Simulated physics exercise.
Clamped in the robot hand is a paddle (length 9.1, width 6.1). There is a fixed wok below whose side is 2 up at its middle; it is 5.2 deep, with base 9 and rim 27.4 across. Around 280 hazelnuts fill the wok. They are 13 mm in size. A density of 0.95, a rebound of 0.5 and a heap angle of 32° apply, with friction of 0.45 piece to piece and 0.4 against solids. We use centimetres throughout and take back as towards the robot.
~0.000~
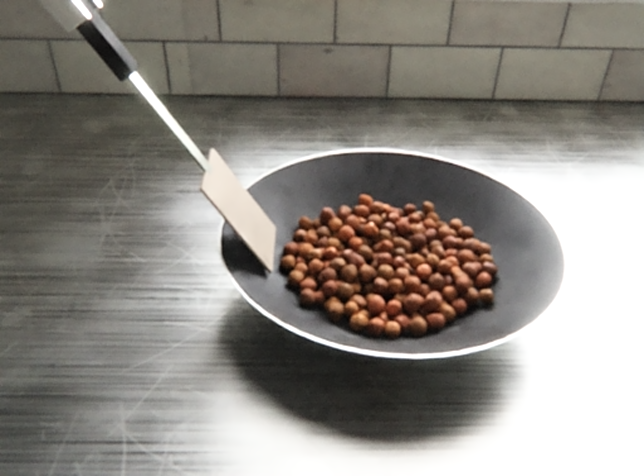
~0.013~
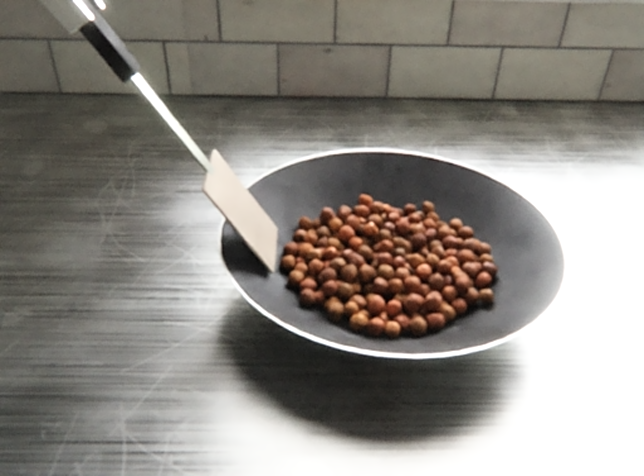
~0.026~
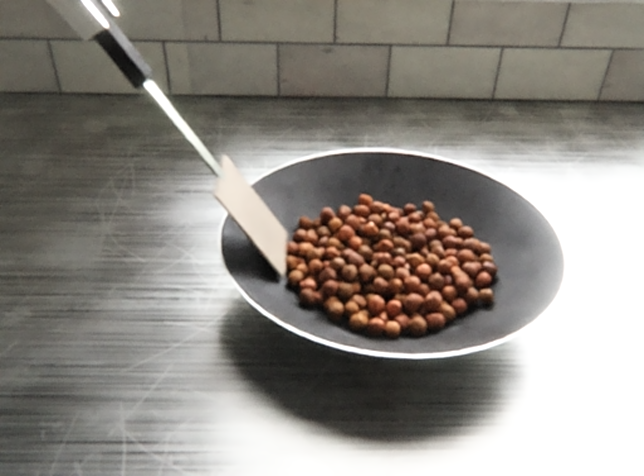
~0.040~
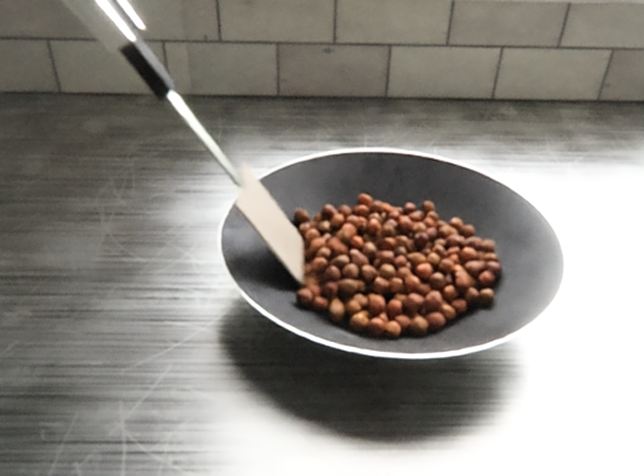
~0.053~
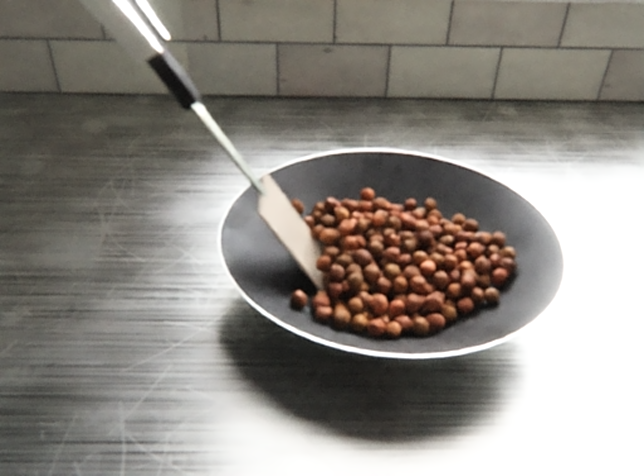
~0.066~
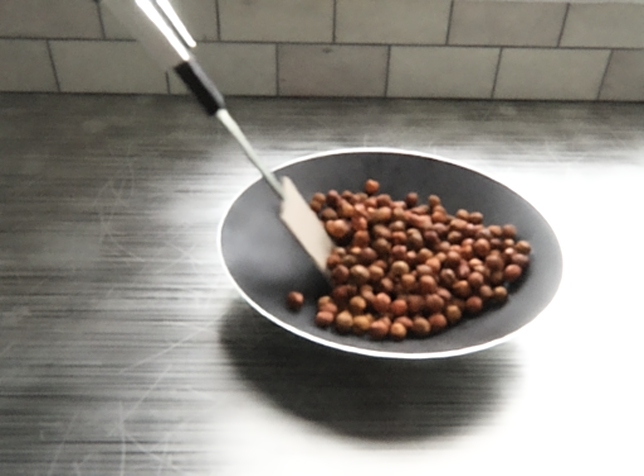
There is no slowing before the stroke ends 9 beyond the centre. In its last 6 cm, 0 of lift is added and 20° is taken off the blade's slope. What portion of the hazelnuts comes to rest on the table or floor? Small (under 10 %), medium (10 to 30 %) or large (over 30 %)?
Large.
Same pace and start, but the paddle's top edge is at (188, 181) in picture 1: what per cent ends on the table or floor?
35 percent or so.
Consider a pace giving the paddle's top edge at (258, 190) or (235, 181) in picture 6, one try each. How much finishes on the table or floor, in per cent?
25 % and 10 %.
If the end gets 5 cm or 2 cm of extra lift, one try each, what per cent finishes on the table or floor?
Result, in order: Approx. 40 % and 45 %.
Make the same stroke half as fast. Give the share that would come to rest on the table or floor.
In that case, around 10 per cent would end on the table or floor.
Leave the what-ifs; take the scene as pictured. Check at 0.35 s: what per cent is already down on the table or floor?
Roughly 30 per cent.
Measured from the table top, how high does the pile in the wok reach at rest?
Near 5.5 centimetres high.
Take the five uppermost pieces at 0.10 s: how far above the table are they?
About 7 cm.
By 0.10 s, sloping 58°, highest piece 9 above the table; 275 in the wok.
By 0.13 s, sloping 53°, highest piece 11 above the table; 273 in the wok, 2 on the blade or in flight.
By 0.35 s, sloping 38°, highest piece 7 above the table; 167 in the wok, 89 on the table or floor, 19 on the blade or in flight.
By 1.40 s, sloping 38°, highest piece 6 above the table; 167 in the wok, 108 on the table or floor.
Final count, 167 in the wok, 108 on the table or floor. That is 39 % on the table or floor.
